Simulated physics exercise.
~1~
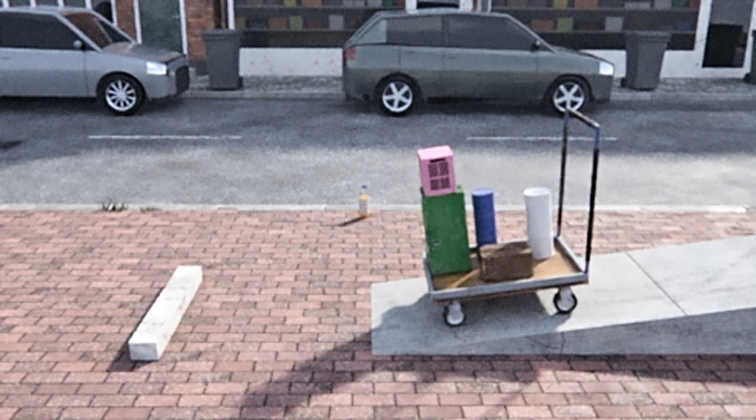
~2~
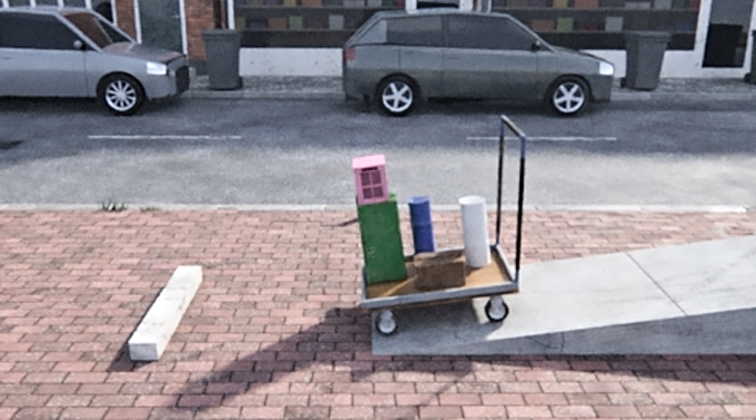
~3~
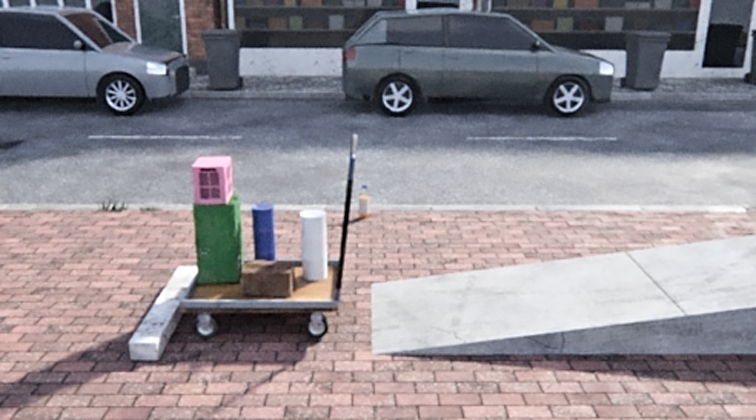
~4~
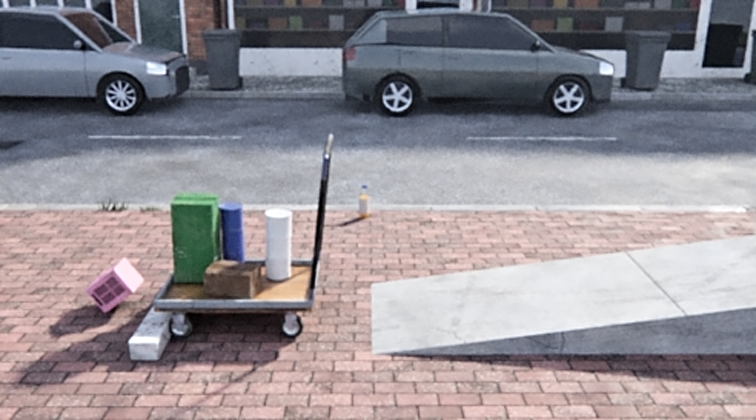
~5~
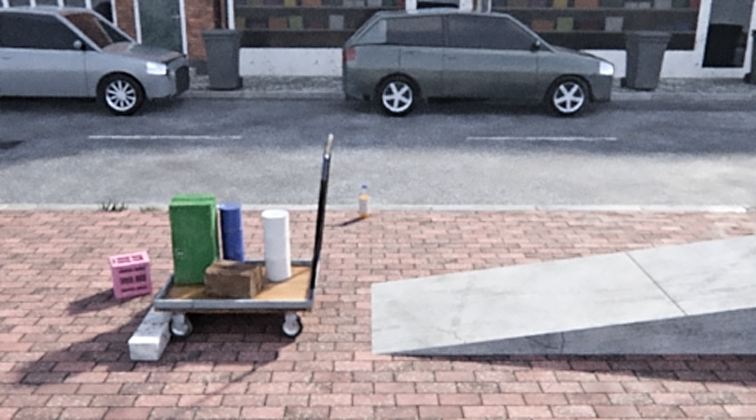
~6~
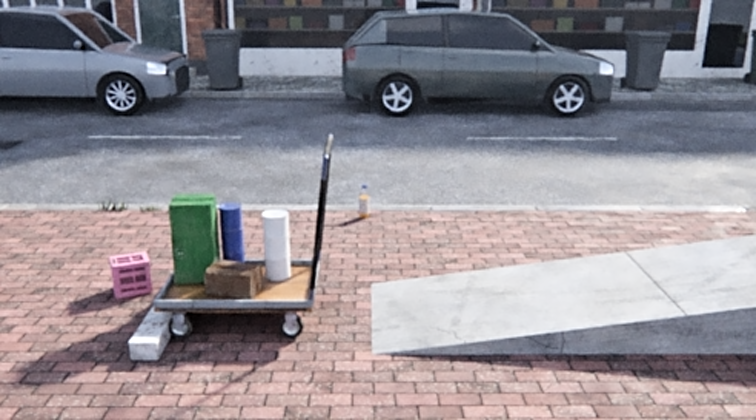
The clip opens with a flat trolley rolling left down a pale ramp, carrying a green box with a pink crate on top, a blue canister, a white canister and a brown parcel. It leaves the ramp and crosses the brick paving towards a low white kerb. At the kerb the trolley comes to a stop, and the pink crate pitches off to the left, tumbling over onto the bricks. The crate settles on its side beyond the kerb. The trolley rests against the kerb with the green box, both canisters and the parcel still aboard, the canisters upright.
